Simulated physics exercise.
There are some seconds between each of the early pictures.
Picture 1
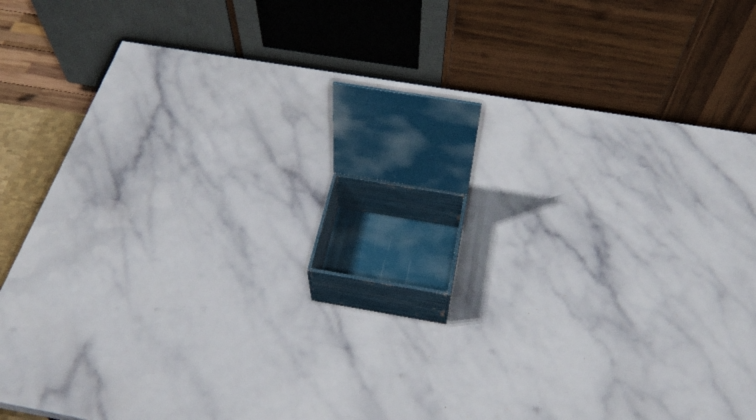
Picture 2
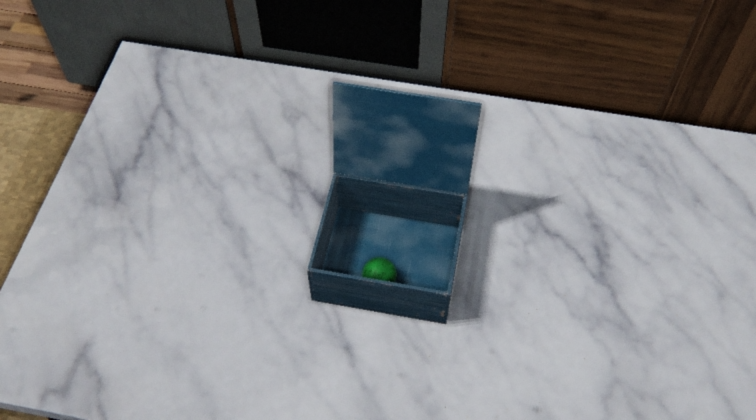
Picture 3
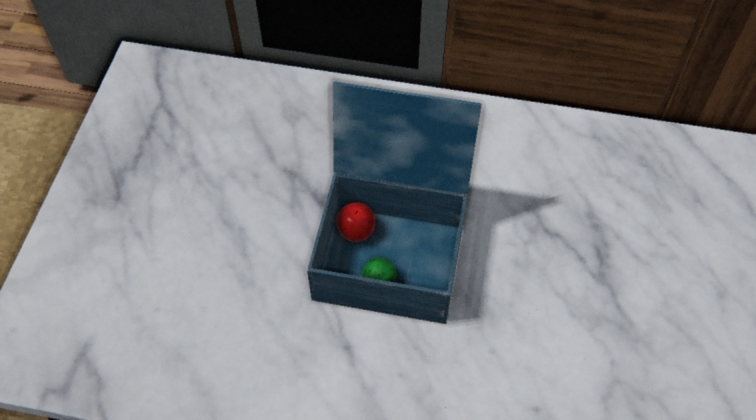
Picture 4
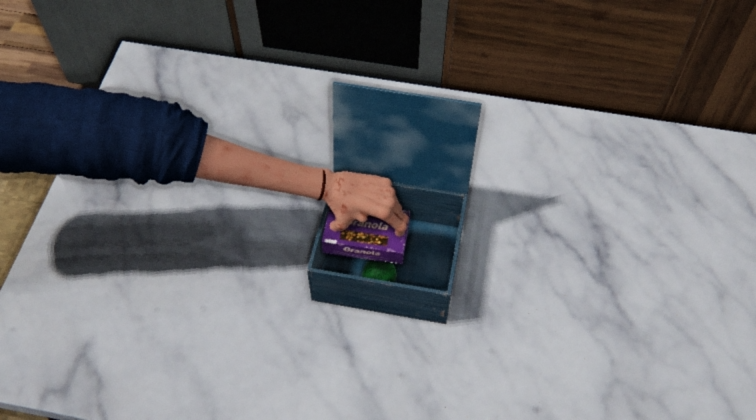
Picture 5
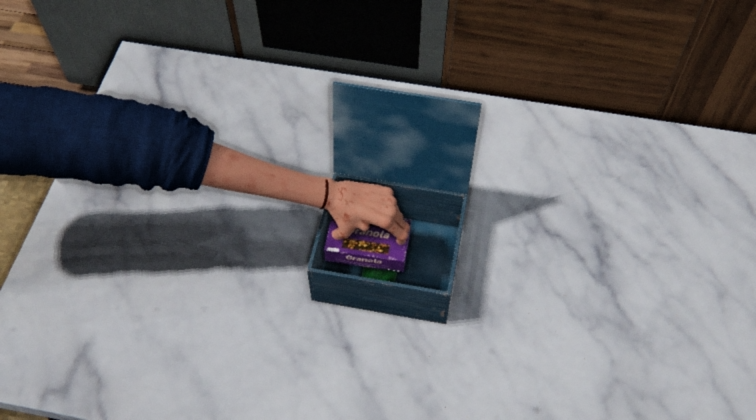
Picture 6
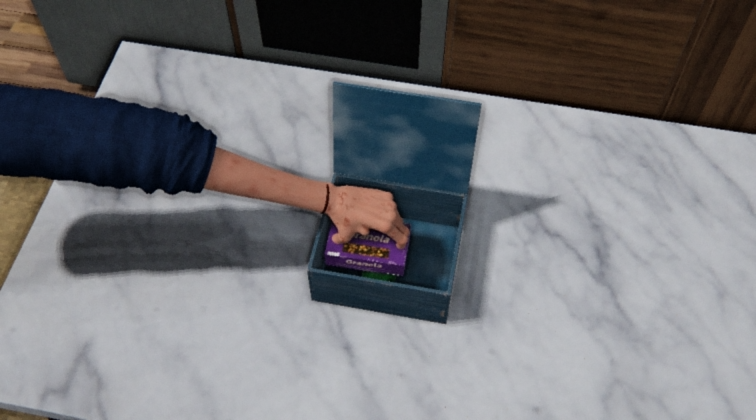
A green ball appears near the front of an empty, open blue box on a marble counter, followed by a red ball toward the back left. A hand then reaches in from the left and lowers a purple packet slightly into the box, covering the red ball and still gripping the packet.
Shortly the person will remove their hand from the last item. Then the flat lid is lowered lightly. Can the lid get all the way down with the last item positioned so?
I expect the lid to settle home.
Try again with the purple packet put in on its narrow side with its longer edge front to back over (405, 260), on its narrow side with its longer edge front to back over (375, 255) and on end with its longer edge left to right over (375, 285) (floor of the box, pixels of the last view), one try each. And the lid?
Well, first time it goes down fine, second time it goes down fine, and third time it won't go down.
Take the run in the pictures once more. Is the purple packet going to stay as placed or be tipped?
At the finish it goes crooked.
Then, 0.60 s after the last picture, purple packet on its side near (367, 238).
Then, 1.40 s after the last picture, lid 73° above the rim; purple packet on its side near (368, 240).
Then, 1.70 s after the last picture, lid 48° above the rim; purple packet on its side near (368, 240).
Then, 2.00 s after the last picture, lid 15° above the rim; purple packet on its side near (368, 240).
At rest, lid shut; tipped over in the box, purple packet; the other 2 in place. Seen from the same camera at the end, purple packet near (368, 240).
